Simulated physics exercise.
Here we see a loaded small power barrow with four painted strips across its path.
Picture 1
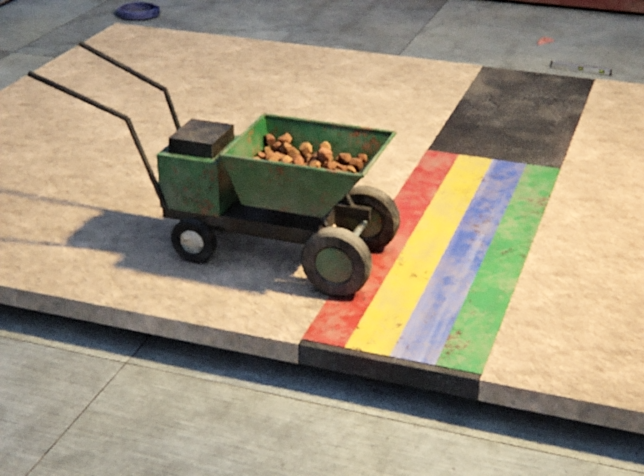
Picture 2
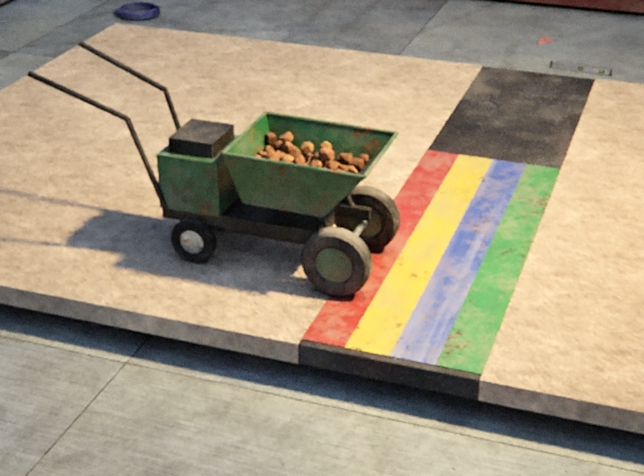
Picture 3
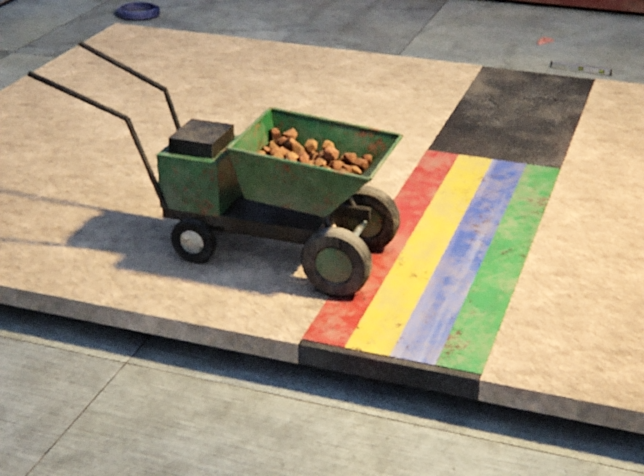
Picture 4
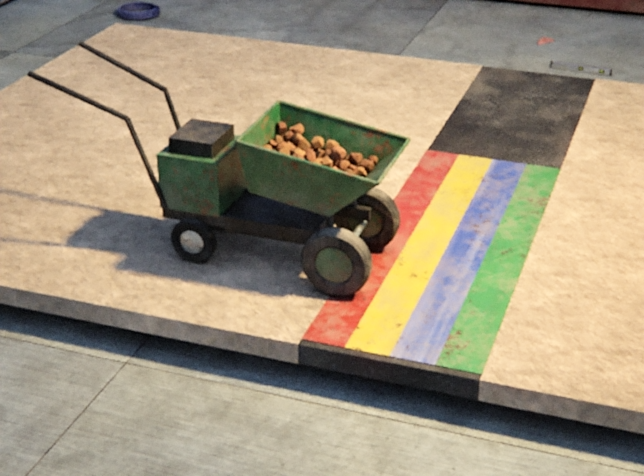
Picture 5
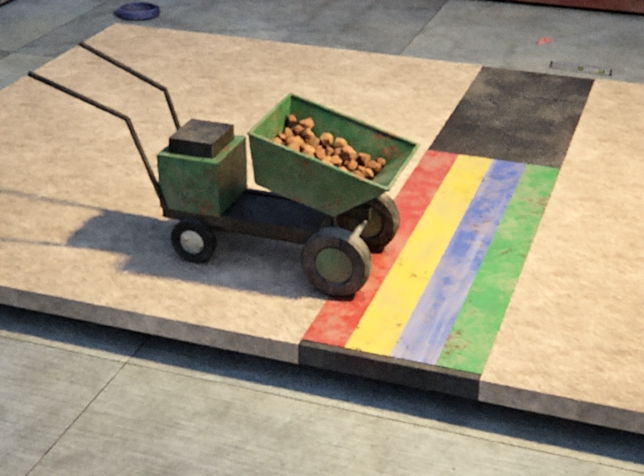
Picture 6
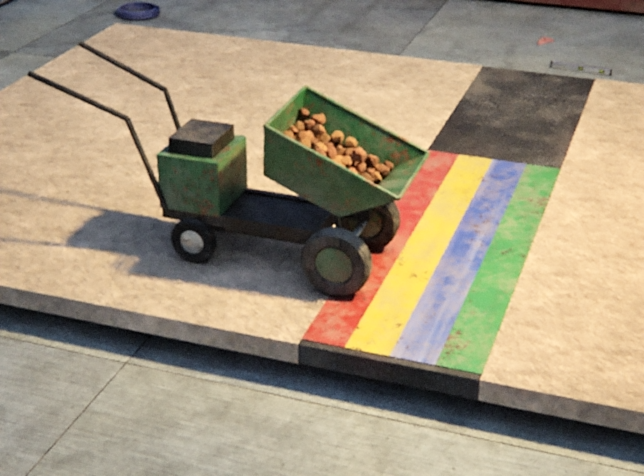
The green skip of a small power barrow, loaded with brown clods, tilts slowly forward to the right, its rear rising clear of the chassis, while the wheels stay still beside red, yellow, blue and green strips.
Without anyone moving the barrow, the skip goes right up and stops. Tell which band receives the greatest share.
I would say the green band receives it.
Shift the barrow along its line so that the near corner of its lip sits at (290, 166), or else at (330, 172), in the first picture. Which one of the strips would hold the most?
Place one - yellow; place two - the strip in blue.
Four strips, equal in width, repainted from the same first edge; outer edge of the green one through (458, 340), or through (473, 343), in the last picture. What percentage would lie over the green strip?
The first one comes out at 30 percent, while the second comes out at 40 percent.
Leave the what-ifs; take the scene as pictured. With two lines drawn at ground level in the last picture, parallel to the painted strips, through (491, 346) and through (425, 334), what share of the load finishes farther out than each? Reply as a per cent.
20 % and 80 %.
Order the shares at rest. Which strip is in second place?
That would be the blue strip, in second.
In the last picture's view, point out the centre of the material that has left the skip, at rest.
The centre comes to rest near (495, 289).
Just after the last frame, skip tipped steeply; every one in the skip.
A moment on, skip tipped right over; roughly two thirds in the skip; about a tenth over the blue strip; roughly a quarter over the green strip.
Further on, skip tipped right over; roughly a quarter in the skip; about a tenth over the blue strip; roughly a third over the green strip; roughly a quarter off the paint.
When it is over, skip tipped right over; roughly a quarter in the skip; not one over the red strip; not one over the yellow strip; about a tenth over the blue strip; roughly a third over the green strip; roughly a quarter off the paint.
